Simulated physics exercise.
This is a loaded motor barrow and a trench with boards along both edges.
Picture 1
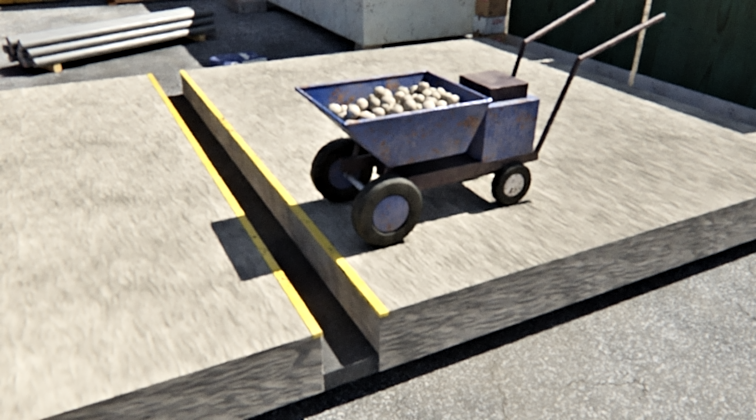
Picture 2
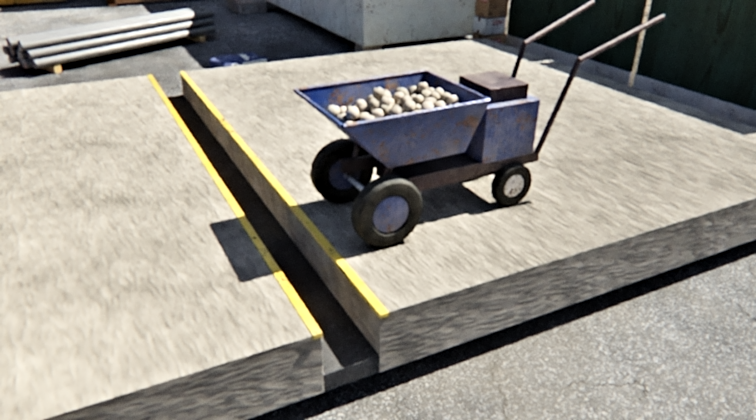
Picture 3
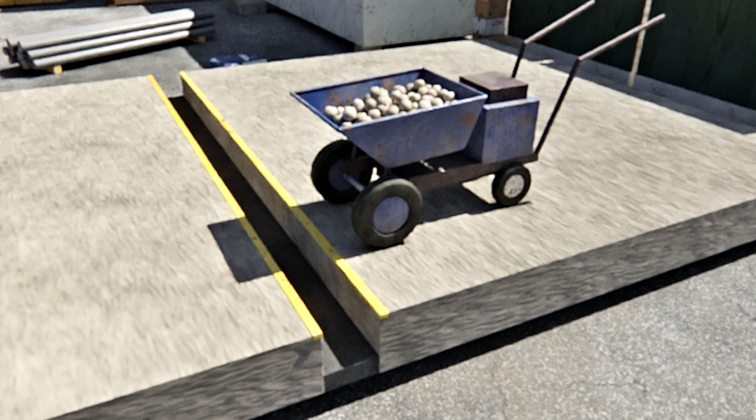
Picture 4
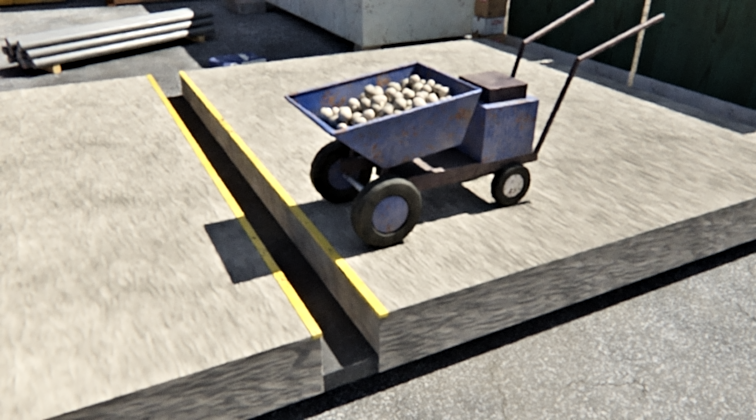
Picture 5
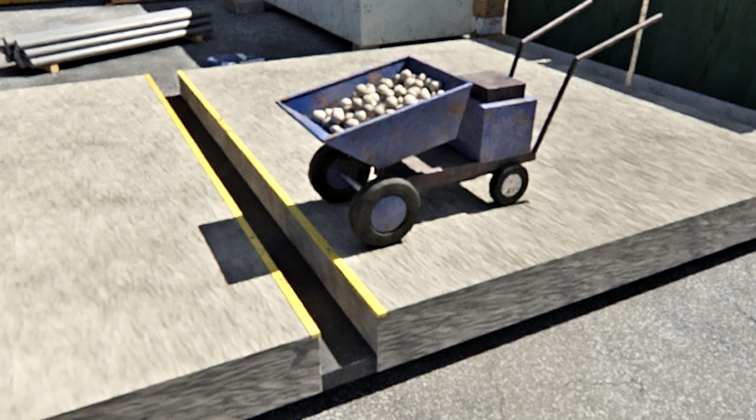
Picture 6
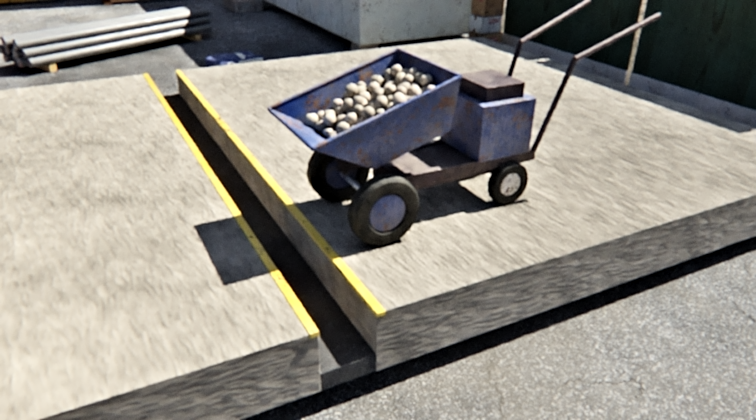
A blue skip loaded with pale pebbles tilts forward on a barrow beside a narrow trench.
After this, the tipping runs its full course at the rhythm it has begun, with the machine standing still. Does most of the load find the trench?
In the trench: Only the smaller part.
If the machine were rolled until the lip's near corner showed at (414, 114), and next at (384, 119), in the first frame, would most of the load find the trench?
At the first place above a half, at the second above a half.
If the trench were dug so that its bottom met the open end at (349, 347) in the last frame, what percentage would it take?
Some 0 per cent.
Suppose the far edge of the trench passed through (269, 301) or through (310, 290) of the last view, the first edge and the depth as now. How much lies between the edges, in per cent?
Roughly 50 per cent, and 0 per cent.
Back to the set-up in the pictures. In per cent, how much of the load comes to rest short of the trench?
It comes to 0 per cent or so.
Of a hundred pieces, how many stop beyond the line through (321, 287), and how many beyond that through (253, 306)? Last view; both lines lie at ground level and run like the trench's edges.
About 80 and 50 per cent.
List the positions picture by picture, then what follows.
The first frame shows lip of the skip at (344, 125), level; top of the load at (419, 100), river pebbles; first edge of the trench at (356, 278); far edge at (293, 296), the trench under half as wide as the skip, and about as deep as wide.
The second frame shows lip of the skip at (343, 127), level; top of the load at (418, 100).
The third frame shows lip of the skip at (339, 130), tipped barely; top of the load at (415, 99).
The fourth frame shows lip of the skip at (332, 135), tipped a little; top of the load at (409, 96).
The fifth frame shows lip of the skip at (323, 141), tipped a little; top of the load at (414, 94).
The sixth frame shows lip of the skip at (313, 149), tipped clearly; top of the load at (404, 90); first edge of the trench at (352, 278); far edge at (290, 295).
Soon after the last picture, skip tipped steeply; all in the skip.
A little later, skip tipped right over; about two thirds in the skip; a stray few in or heaped over the trench; about a third beyond it; a stray few falling.
Later still, skip tipped right over; about a quarter in the skip; a stray few in or heaped over the trench; most beyond it.
At rest, skip tipped right over; about a quarter in the skip; a stray few in or heaped over the trench; most beyond it.
